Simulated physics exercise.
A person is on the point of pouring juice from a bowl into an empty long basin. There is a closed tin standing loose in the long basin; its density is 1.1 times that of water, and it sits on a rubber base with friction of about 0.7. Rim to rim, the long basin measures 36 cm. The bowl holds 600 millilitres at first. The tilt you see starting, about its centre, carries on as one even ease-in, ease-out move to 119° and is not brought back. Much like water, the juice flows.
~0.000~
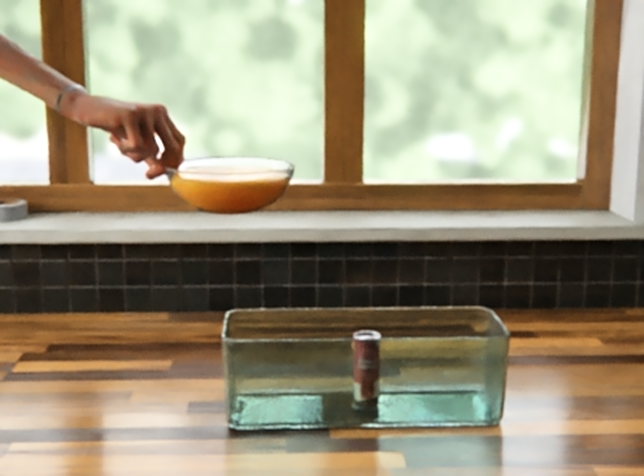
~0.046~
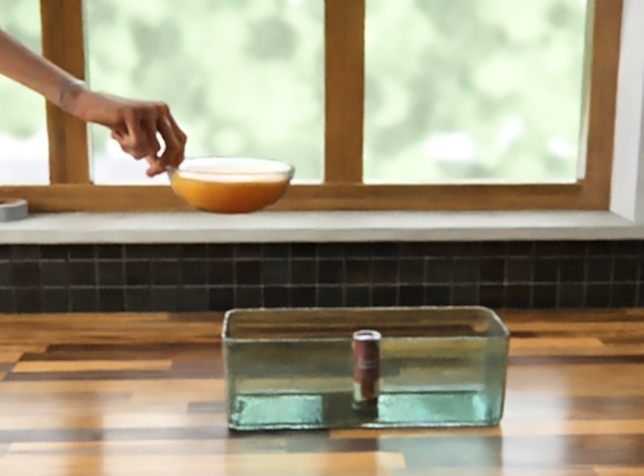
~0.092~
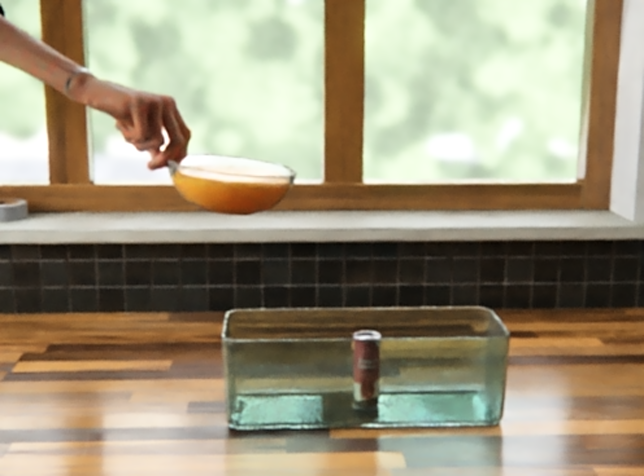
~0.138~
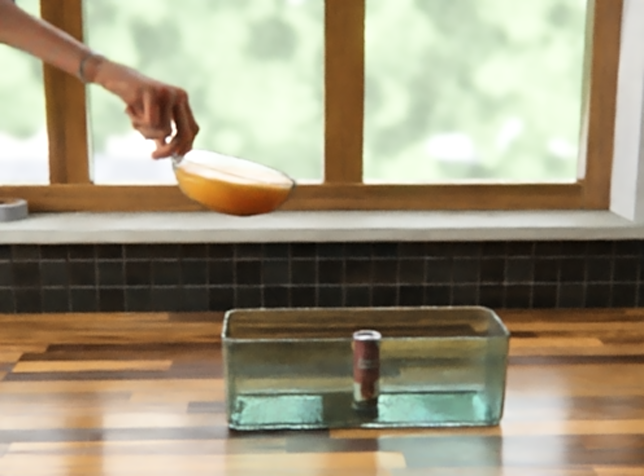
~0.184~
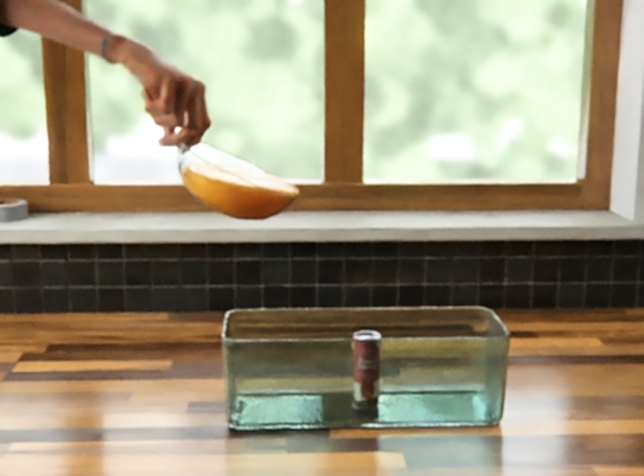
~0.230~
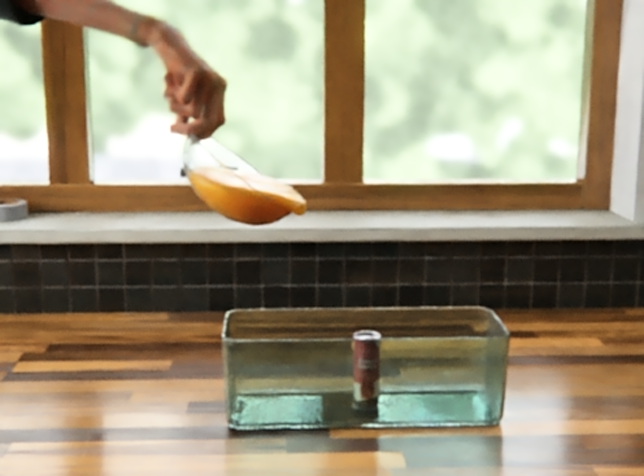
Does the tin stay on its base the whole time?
Odds are it is tipped over.
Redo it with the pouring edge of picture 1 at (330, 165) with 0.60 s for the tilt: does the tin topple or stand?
Then it stays on its base.
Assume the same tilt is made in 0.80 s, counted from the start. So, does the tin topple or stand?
It stays steady, then.
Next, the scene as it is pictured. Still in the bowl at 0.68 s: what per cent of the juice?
Close to 0 percent of the whole amount.
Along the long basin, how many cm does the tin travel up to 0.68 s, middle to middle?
It has moved some 3 cm.
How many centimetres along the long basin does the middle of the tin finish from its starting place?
Net tin displacement: Roughly 8.0 cm.
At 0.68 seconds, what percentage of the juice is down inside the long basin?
Around 96 parts in a hundred.
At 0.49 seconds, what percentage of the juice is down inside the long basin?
The basin holds roughly 70 in a hundred parts at that moment.
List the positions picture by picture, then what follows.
It leans 0°; its right rim is at (294, 166); the juice meets the walls at (170, 174) and (290, 173); the long basin's rim runs from (225, 326) to (500, 323); the tin's top is at (367, 339), in the first frame.
It leans 2°; its right rim is at (295, 168); the juice meets the walls at (171, 173) and (290, 175), in the second frame.
It leans 7°; its right rim is at (296, 174); the juice meets the walls at (172, 170) and (291, 178), in the third frame.
It leans 15°; its right rim is at (297, 183); the juice meets the walls at (176, 166) and (294, 181), in the fourth frame.
It leans 26°; its right rim is at (296, 195); the juice meets the walls at (181, 165) and (292, 185); 2 per cent is over the edge, in the fifth frame.
It leans 38°; its right rim is at (292, 209); the juice meets the walls at (188, 169) and (279, 189); 12 per cent is over the edge, in the sixth frame.
After 0.49 s the tilt is 110° and 0 per cent is still to pour; the tin stands where it began.
After 0.68 s the tilt is 119° and 0 per cent is still to pour; the tin leans 24°.
After 0.88 s the tilt is 119° and 0 per cent is still to pour; the tin lies on its side.
After 1.10 s the tilt is 119° and 0 per cent is still to pour; the tin lies on its side.
In the end the tin lies on its side.
